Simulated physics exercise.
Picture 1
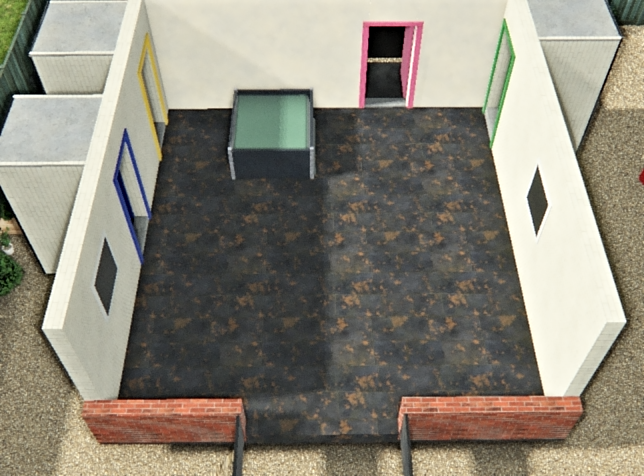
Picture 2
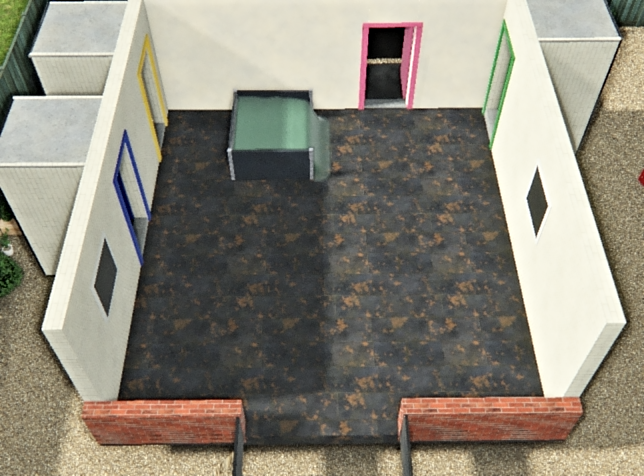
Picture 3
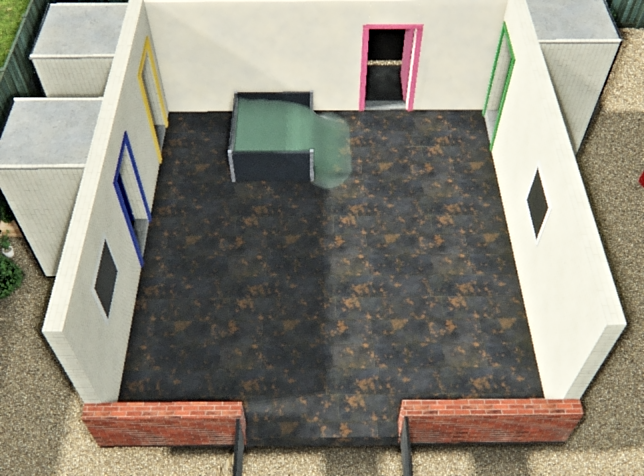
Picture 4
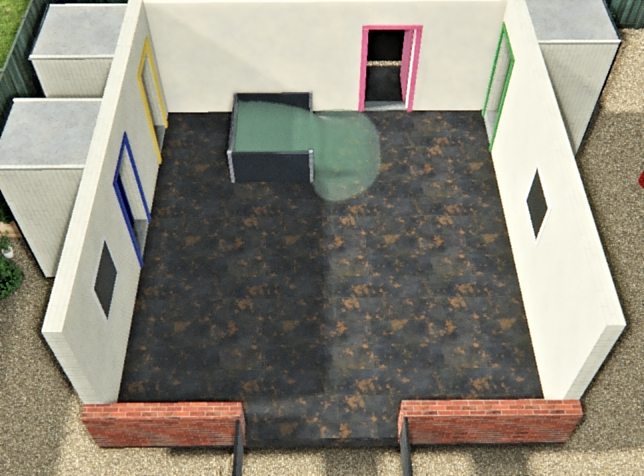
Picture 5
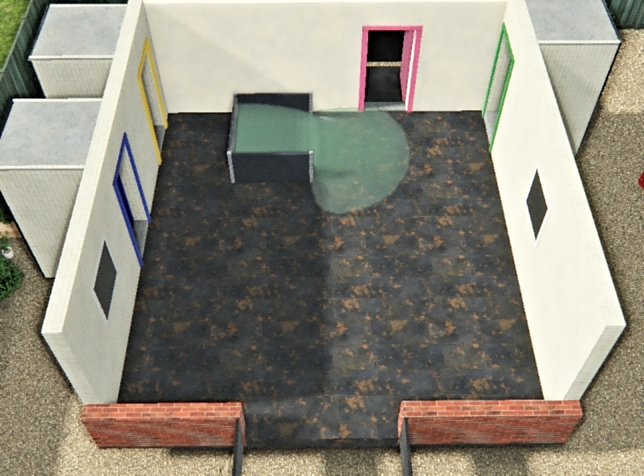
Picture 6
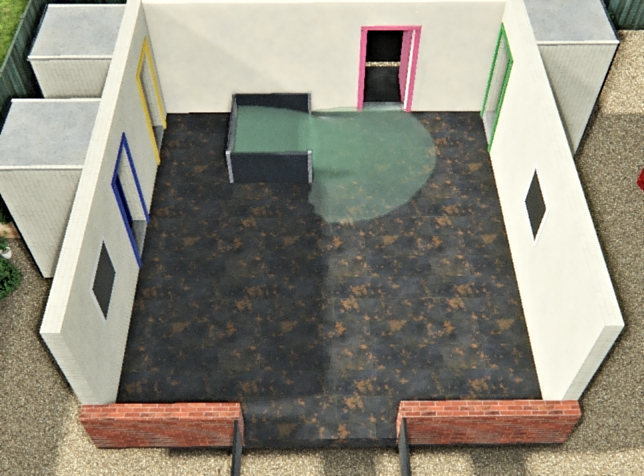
A walled court with a dark, mottled floor held a tank of still, greenish water near the back wall, then water poured out of its right side and spread across the floor in a widening, rounded sheet.
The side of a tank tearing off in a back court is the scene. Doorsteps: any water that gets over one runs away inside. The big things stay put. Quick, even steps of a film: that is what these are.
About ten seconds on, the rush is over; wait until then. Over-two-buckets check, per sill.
Green door: Over, yellow door: Within two, pink door: Over, blue door: Within two.
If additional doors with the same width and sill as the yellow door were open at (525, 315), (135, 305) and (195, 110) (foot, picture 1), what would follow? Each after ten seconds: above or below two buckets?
Result, in listed order - doesn't reach the limit, doesn't reach the limit, doesn't reach the limit.
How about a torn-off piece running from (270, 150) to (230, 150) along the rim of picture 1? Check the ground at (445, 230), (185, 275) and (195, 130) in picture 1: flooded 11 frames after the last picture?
The first spot is spared, the second soaked and the third spared.
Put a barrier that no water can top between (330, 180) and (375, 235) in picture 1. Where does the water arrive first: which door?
The one in pink.
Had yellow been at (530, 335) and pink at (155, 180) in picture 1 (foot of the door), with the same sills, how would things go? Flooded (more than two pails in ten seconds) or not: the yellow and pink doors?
Note: Yellow does not reach the limit, pink does not reach the limit.
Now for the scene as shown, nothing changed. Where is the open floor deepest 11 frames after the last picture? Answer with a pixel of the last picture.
It should be roughly at (477, 113).
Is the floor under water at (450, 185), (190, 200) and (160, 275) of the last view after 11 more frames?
Result, as listed: Wetted / not wetted / not wetted.
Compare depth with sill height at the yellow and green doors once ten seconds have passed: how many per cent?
Roughly 10 and 20 %.
A moment on, water covers 25 % of the floor; the green door under two buckets in, the yellow door not reached, the pink door under two buckets in, the blue door not reached.
Next, water covers 30 % of the floor; the green door over two buckets in, the yellow door not reached, the pink door over two buckets in, the blue door not reached.
Then, water covers 35 % of the floor; the green door far over two buckets in, the yellow door not reached, the pink door over two buckets in, the blue door not reached.
Later, water covers 60 % of the floor; the green door far over two buckets in, the yellow door not reached, the pink door over two buckets in, the blue door not reached.
In the end, water covers 80 % of the floor; the green door far over two buckets in, the yellow door not reached, the pink door over two buckets in, the blue door not reached.
